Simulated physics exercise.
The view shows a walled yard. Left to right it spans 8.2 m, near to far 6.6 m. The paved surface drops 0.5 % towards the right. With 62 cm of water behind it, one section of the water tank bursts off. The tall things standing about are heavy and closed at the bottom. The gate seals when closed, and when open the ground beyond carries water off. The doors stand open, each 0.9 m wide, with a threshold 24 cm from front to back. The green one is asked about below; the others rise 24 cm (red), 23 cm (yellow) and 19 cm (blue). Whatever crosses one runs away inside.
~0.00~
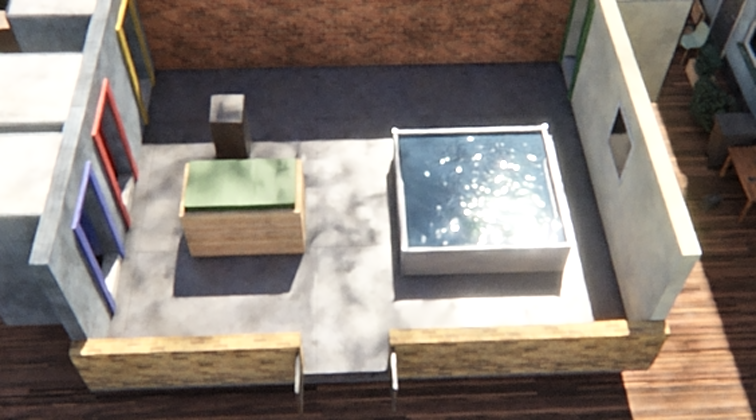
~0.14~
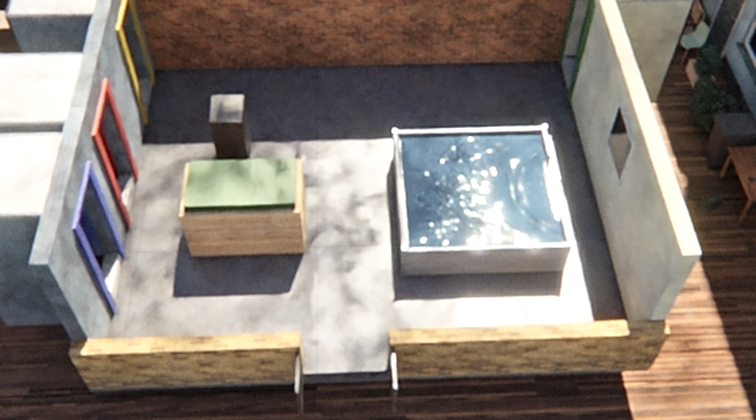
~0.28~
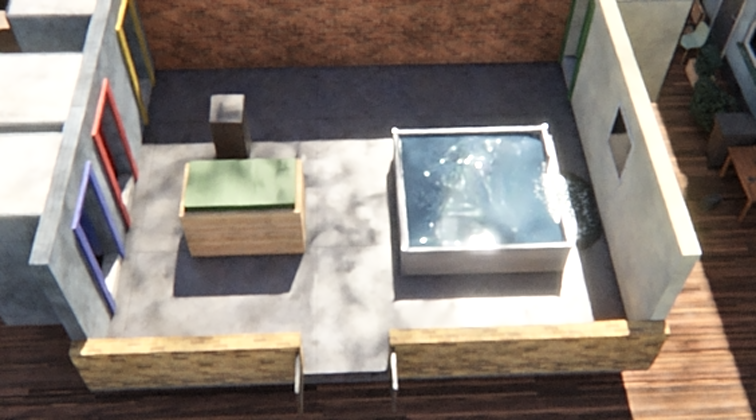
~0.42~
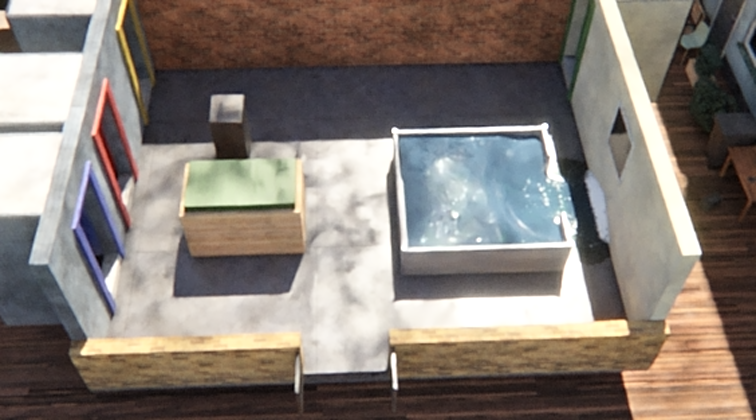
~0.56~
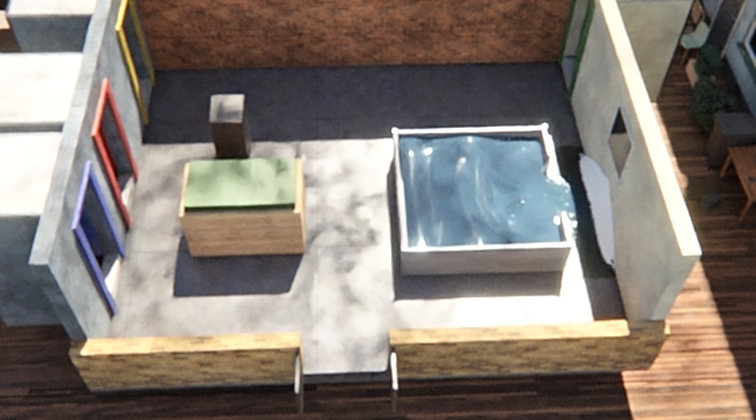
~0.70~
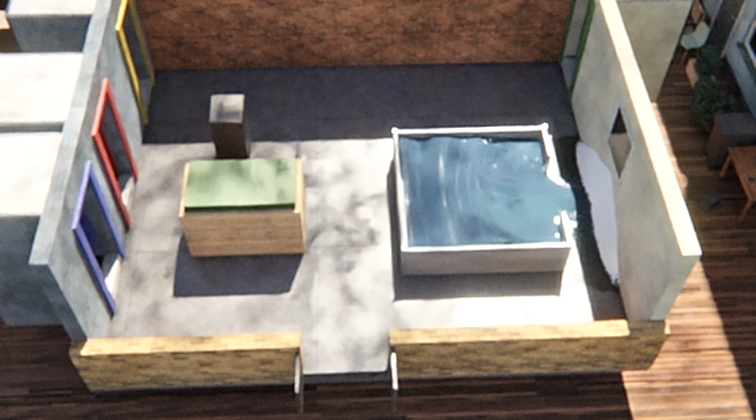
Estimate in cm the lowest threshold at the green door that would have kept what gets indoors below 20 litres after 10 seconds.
Close to 19 cm is just enough.
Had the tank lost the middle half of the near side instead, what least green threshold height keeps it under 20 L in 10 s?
Some 18 cm.
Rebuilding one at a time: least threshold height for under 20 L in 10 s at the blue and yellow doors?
About 10.0 cm at blue and 6.5 cm at yellow.
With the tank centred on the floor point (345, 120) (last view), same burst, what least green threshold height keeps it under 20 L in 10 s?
About 32 cm.
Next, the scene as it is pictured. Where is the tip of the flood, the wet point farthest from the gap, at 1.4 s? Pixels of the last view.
Near (560, 77).
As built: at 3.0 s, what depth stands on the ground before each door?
In cm: Red 0, green 15, yellow 0, blue 0.
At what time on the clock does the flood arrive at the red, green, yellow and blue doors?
Arrival: Red 6.0 s, green 1.3 s, yellow 5.5 s, blue 5.5 s.
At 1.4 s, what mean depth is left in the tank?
About 48 cm.
After 1.4 s water covers 15 % of the floor, deepest (55 cm) near (595, 211); 2 cm at the green door, 0 litres in over its 25 cm threshold.
After 3.0 s water covers 35 % of the floor, deepest (38 cm) near (627, 338); 15 cm at the green door, 1 litre in over its 25 cm threshold.
After 10.0 s water covers 100 % of the floor, deepest (16 cm) near (595, 211); 12 cm at the green door, 4 litres in over its 25 cm threshold.
At the green door as built, the water arrived by 1.4 s and peaked near 21 cm at 4.6 s.
Run again over the same 10 s with other heights there, 31 litres in over 17 cm, 7 litres over 23 cm. The limit of 20 litres is kept from about 19 cm up.
